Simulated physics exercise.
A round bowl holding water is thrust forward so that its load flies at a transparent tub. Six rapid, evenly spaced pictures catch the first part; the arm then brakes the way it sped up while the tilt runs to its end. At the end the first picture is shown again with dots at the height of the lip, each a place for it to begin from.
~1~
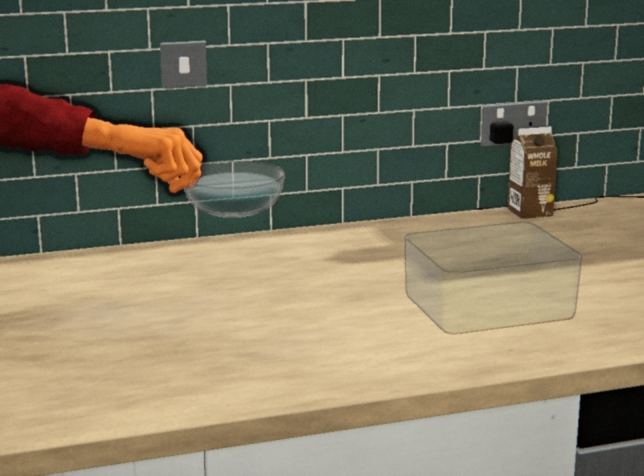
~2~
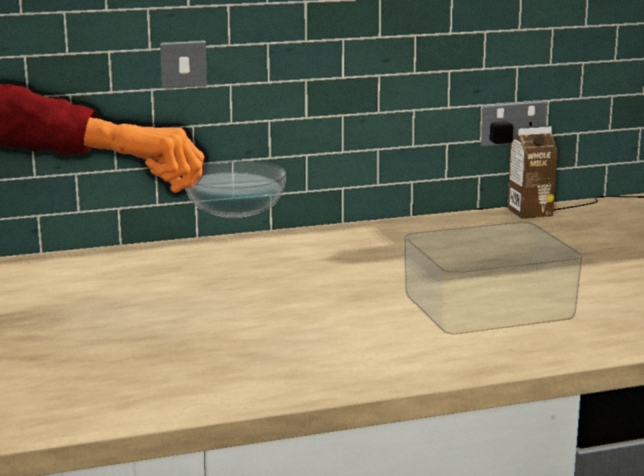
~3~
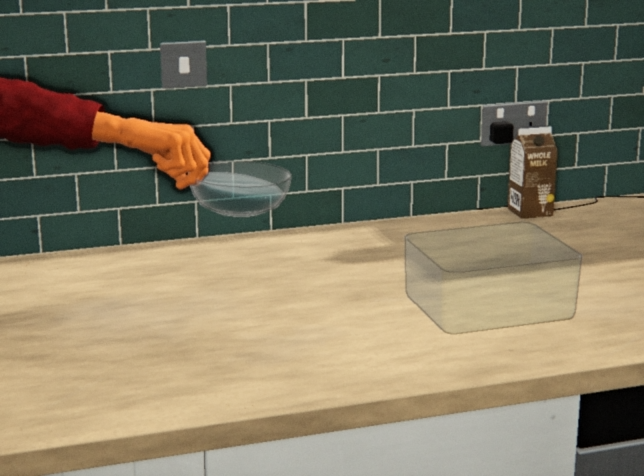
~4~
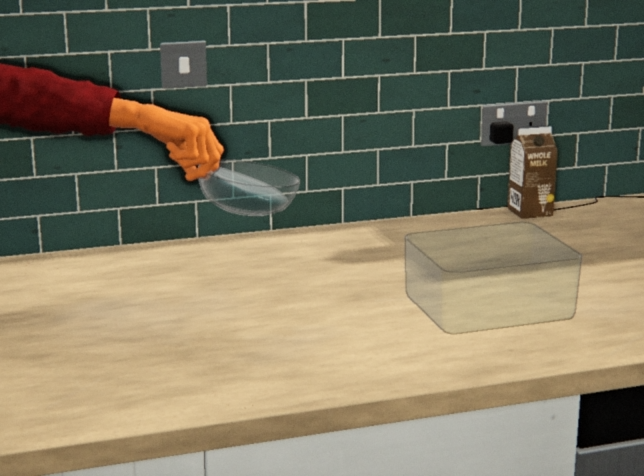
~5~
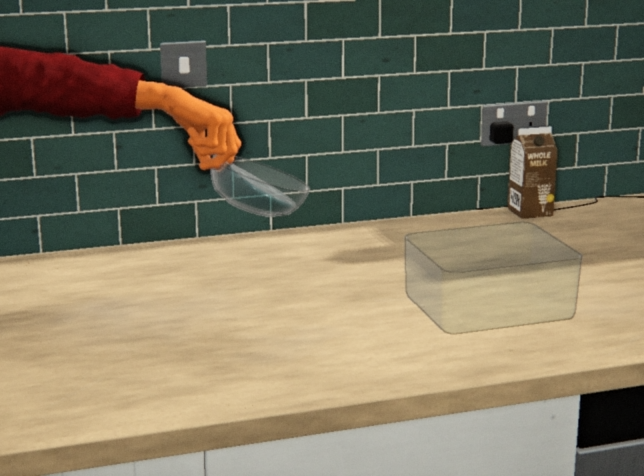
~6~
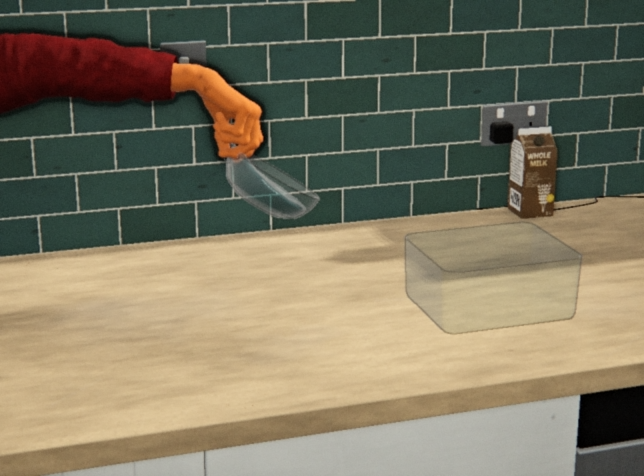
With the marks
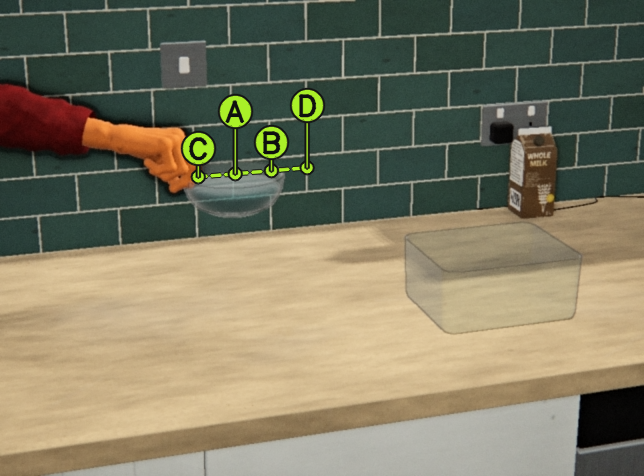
A kitchen worktop of pale wood runs below a dark green tiled wall, seen from slightly above by a still camera. An orange hand in a dark red sleeve holds a clear round bowl of water at left, while a transparent rectangular tub sits at right before a brown milk carton and wall socket. The hand holds nearly steady, then moves right and tips the bowl increasingly steeply toward the tub.
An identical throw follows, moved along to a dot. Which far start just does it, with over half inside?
D will do.
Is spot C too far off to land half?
Yes, that goes wrong.
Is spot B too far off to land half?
Yes, it does.
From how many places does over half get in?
One of the four.
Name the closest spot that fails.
It is B.
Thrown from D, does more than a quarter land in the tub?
Yes, clearly.
In lime, A at (235, 173); B at (271, 170); C at (198, 176); D at (307, 167).
With A, about 0 % lands in the tub, 94 % falls short and 6 % goes beside or beyond.
With B, about 7 % lands in the tub, 88 % falls short and 6 % goes beside or beyond.
With C, about 0 % lands in the tub, 100 % falls short.
With D, about 77 % lands in the tub, 13 % falls short and 10 % goes beside or beyond.
